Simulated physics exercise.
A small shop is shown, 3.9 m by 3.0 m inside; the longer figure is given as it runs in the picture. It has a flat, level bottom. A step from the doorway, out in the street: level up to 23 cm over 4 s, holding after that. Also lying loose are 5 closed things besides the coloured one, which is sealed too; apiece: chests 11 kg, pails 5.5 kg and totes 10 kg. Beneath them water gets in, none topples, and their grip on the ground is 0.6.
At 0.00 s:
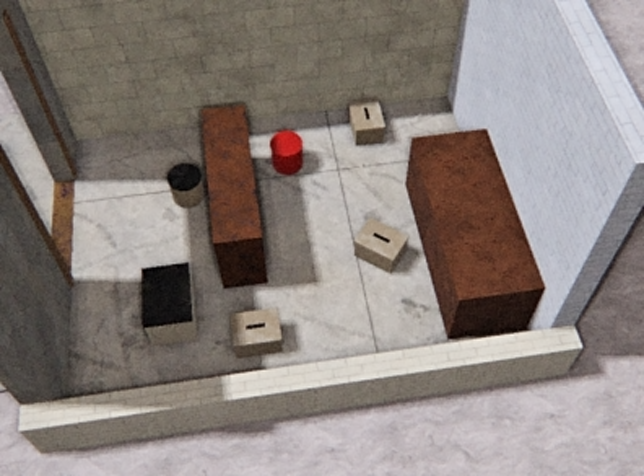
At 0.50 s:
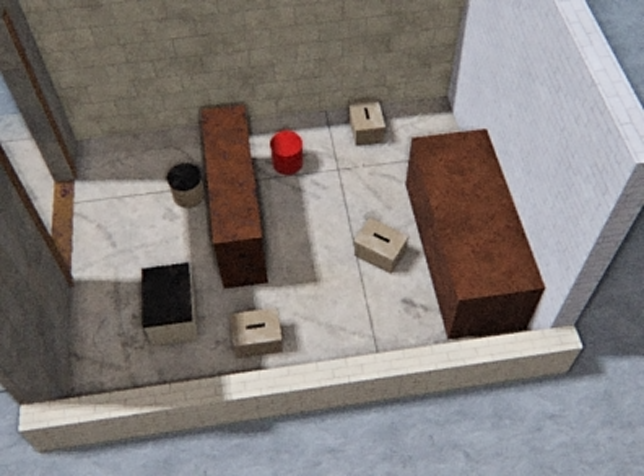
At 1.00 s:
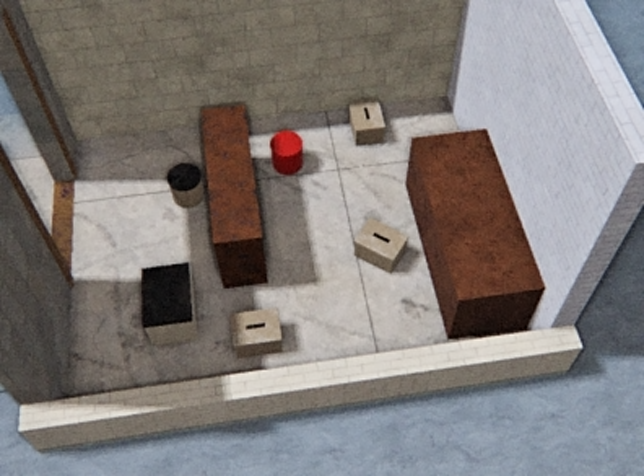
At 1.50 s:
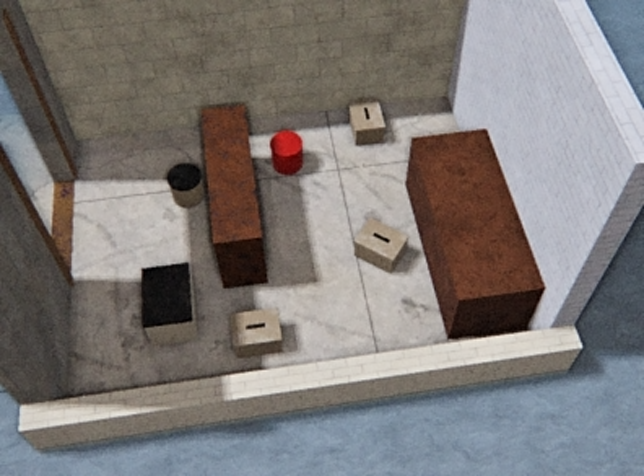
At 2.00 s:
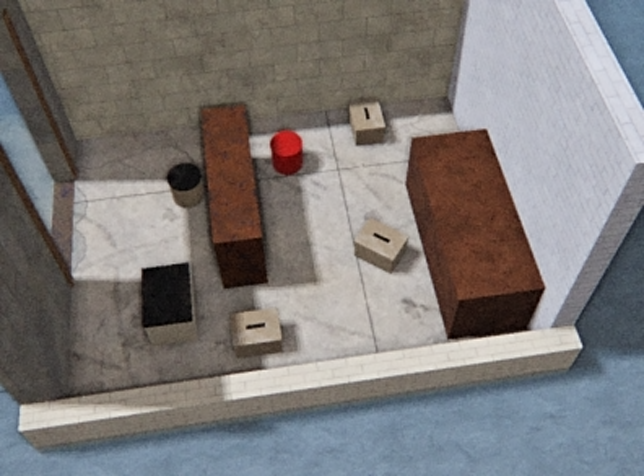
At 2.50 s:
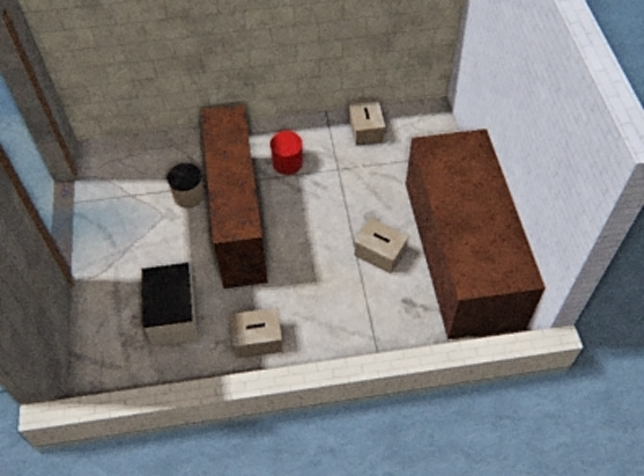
Water spreading over the ground outside a small shop, then creeping in at the left doorway, while the red pail stays still.
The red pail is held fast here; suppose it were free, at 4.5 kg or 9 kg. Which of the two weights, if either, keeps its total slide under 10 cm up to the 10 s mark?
Only the heavier one.
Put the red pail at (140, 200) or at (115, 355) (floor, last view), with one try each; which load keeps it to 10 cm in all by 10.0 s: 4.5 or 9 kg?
Well, at the first spot no weight will do, and at the second no weight will do.
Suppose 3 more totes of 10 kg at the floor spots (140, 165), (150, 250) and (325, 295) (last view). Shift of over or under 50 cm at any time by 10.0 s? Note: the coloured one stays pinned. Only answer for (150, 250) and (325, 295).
In that order: Over, less.
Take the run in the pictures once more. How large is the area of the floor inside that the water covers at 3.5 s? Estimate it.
Around 2.5 m2 of it.
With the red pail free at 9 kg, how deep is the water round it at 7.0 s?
Something like 3 centimetres.
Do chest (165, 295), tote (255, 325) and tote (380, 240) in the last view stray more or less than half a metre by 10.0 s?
In order, the three come out above, above and beneath.
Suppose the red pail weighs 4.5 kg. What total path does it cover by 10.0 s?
Path length near 30 cm.
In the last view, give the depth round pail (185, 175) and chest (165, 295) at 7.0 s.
Close to 10 and 8 centimetres.
After 3.5 s the red pail would be 0 cm from its start with 4.5 kg and 0 cm from its start with 9 kg; 0 cm of water round it then.
After 4.5 s the red pail would be 0 cm from its start with 4.5 kg and 0 cm from its start with 9 kg; 0 cm of water round it then.
After 7.0 s the red pail would be 1 cm from its start with 4.5 kg and 0 cm from its start with 9 kg; 3 cm of water round it then.
After 10.0 s the red pail would be 31 cm from its start with 4.5 kg and 0 cm from its start with 9 kg; 7 cm of water round it then.
